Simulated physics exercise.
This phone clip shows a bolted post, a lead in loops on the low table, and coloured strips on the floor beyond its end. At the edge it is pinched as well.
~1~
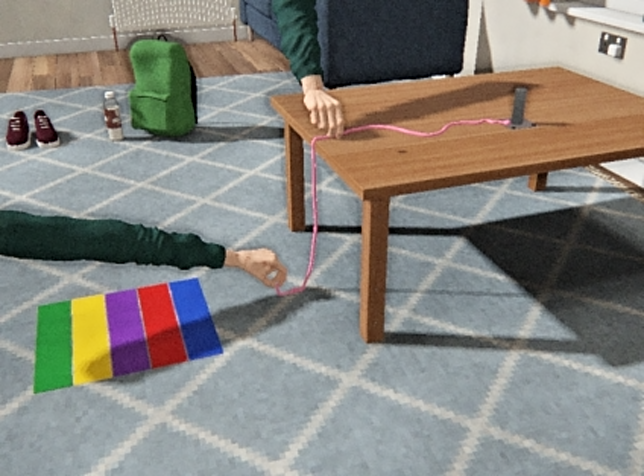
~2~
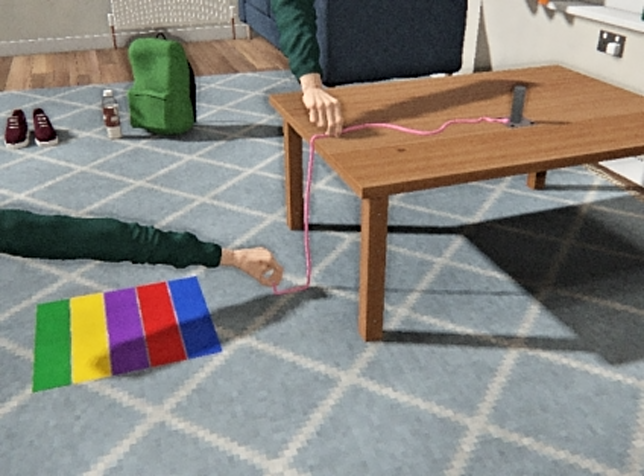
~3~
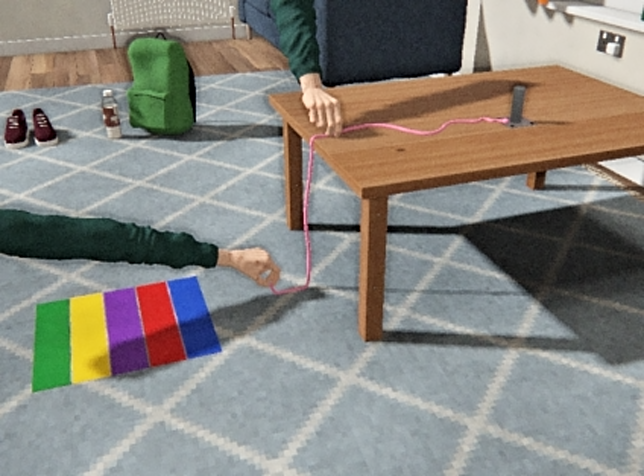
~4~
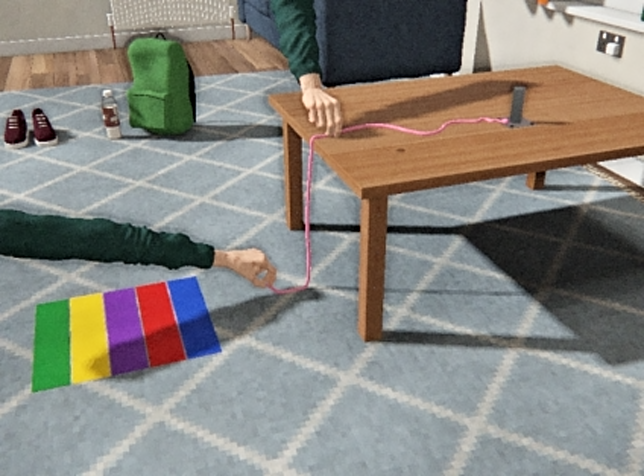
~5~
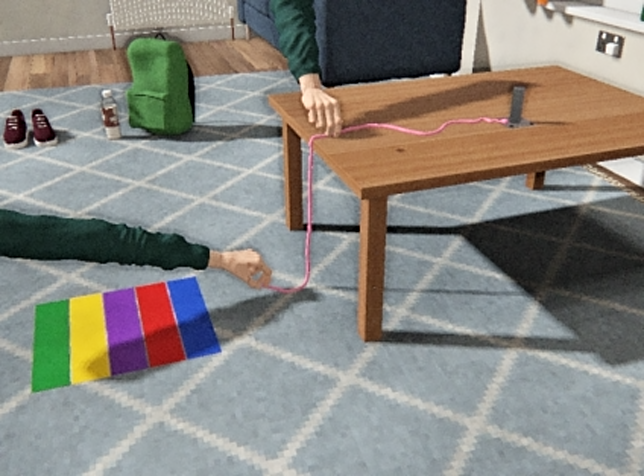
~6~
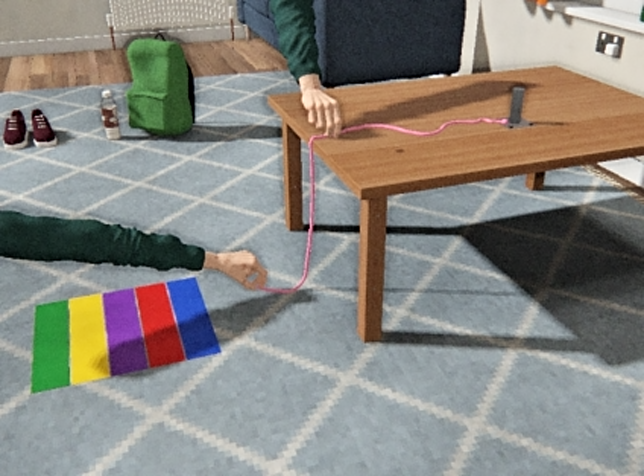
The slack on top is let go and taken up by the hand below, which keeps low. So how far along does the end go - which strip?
Along to the purple strip.
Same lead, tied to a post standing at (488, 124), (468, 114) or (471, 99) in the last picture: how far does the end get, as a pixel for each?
Near (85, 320); near (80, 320); near (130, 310).
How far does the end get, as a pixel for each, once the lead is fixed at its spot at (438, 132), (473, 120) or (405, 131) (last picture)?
The pixel places are (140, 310), (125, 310) and (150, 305), one per try.
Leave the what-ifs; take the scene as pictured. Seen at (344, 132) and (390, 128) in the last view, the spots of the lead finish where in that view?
Around (312, 145); the other one around (365, 136).
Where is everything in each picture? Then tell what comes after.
In the first frame, end (277, 284); blue (202, 341); red (167, 348); purple (130, 356); yellow (92, 364); green (53, 372).
In the second frame, end (274, 283); lead through (480, 121) (432, 133) (370, 126) (313, 143) (307, 211) (309, 271).
In the third frame, end (271, 284).
In the fourth frame, end (267, 284); lead through (479, 121) (432, 134) (369, 126) (312, 143) (308, 211) (309, 271).
In the fifth frame, end (262, 285).
In the sixth frame, end (258, 287); lead through (478, 122) (431, 134) (369, 126) (312, 144) (312, 211) (306, 272).
Soon after, end near (185, 300); over blue.
After that, end near (142, 309); over red.
At the stop, end near (118, 313); over purple. It halts on the purple strip.
